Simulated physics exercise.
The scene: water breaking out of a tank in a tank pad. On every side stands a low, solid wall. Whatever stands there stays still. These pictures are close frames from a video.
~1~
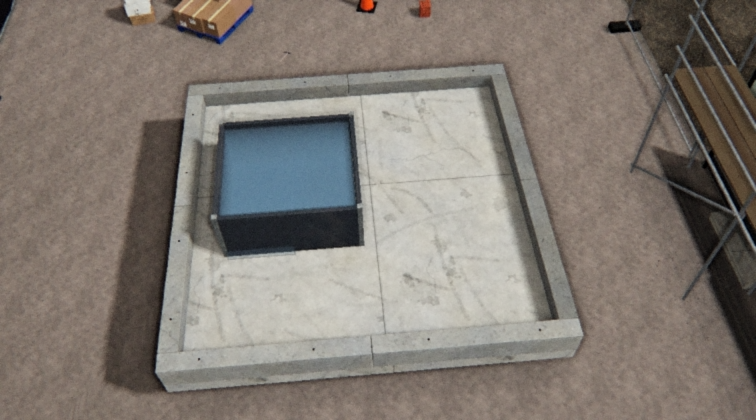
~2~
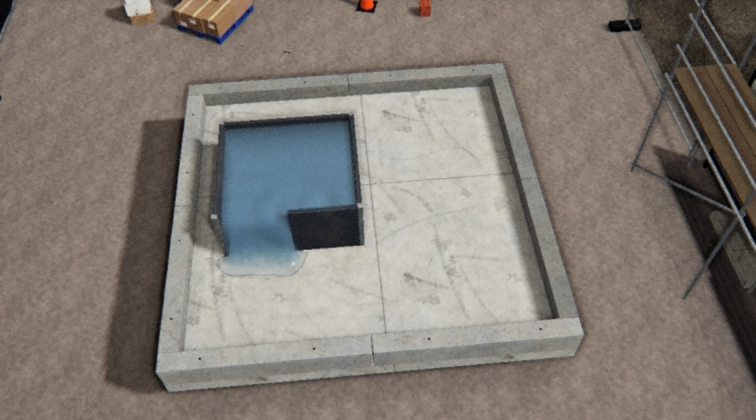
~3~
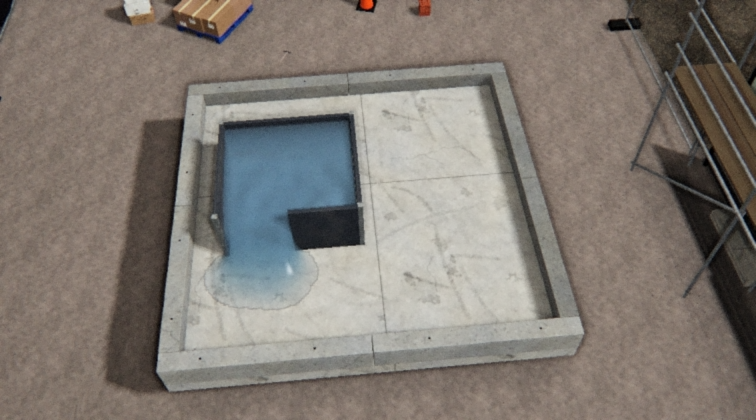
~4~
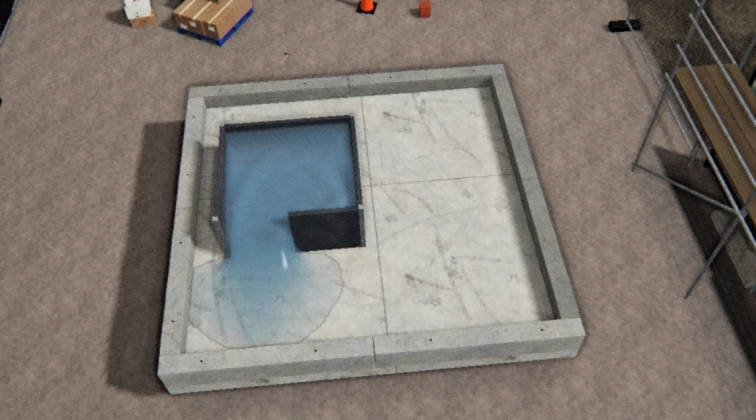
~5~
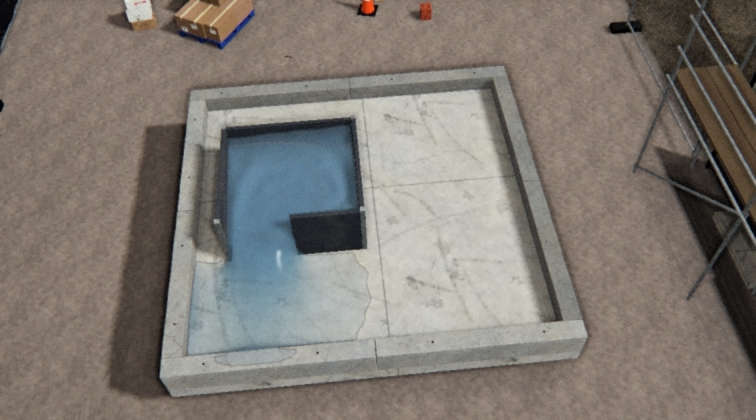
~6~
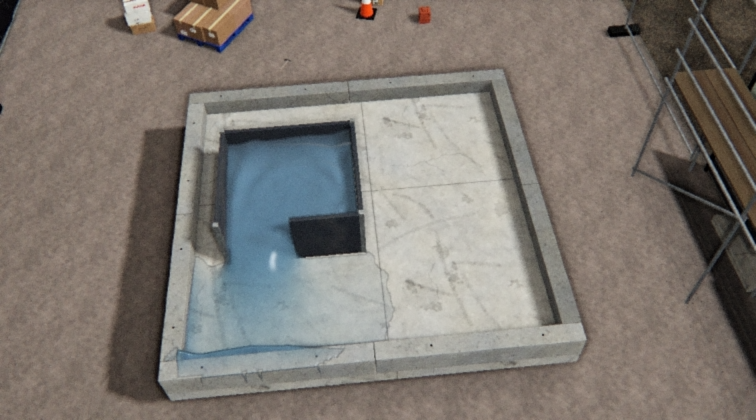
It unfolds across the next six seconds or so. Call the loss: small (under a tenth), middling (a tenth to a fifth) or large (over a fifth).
Middling.
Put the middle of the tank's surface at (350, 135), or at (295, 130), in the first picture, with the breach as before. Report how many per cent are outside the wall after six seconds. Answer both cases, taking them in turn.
So it's 4 in a hundred first and 6 in a hundred second.
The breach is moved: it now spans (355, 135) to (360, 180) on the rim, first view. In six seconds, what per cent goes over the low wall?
Estimate: 4 %.
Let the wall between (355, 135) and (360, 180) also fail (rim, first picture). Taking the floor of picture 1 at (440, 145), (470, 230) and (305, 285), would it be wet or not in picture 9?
Going through them in order gives waterlogged, waterlogged, still bare.
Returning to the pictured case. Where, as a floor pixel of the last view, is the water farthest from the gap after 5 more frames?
The front should reach about (515, 337).
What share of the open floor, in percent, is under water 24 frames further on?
About 75 per cent.
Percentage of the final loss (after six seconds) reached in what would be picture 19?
About 90 per cent.
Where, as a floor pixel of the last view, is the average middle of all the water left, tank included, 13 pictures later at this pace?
Around (302, 256).
A moment on, water covers 20 % of the floor; the low wall has let 1 % over.
Next, water covers 25 % of the floor; the low wall has let 3 % over.
Then, water covers 45 % of the floor; the low wall has let 12 % over.
Later, water covers 60 % of the floor; the low wall has let 14 % over.
In the end, water covers 75 % of the floor; the low wall has let 14 % over.
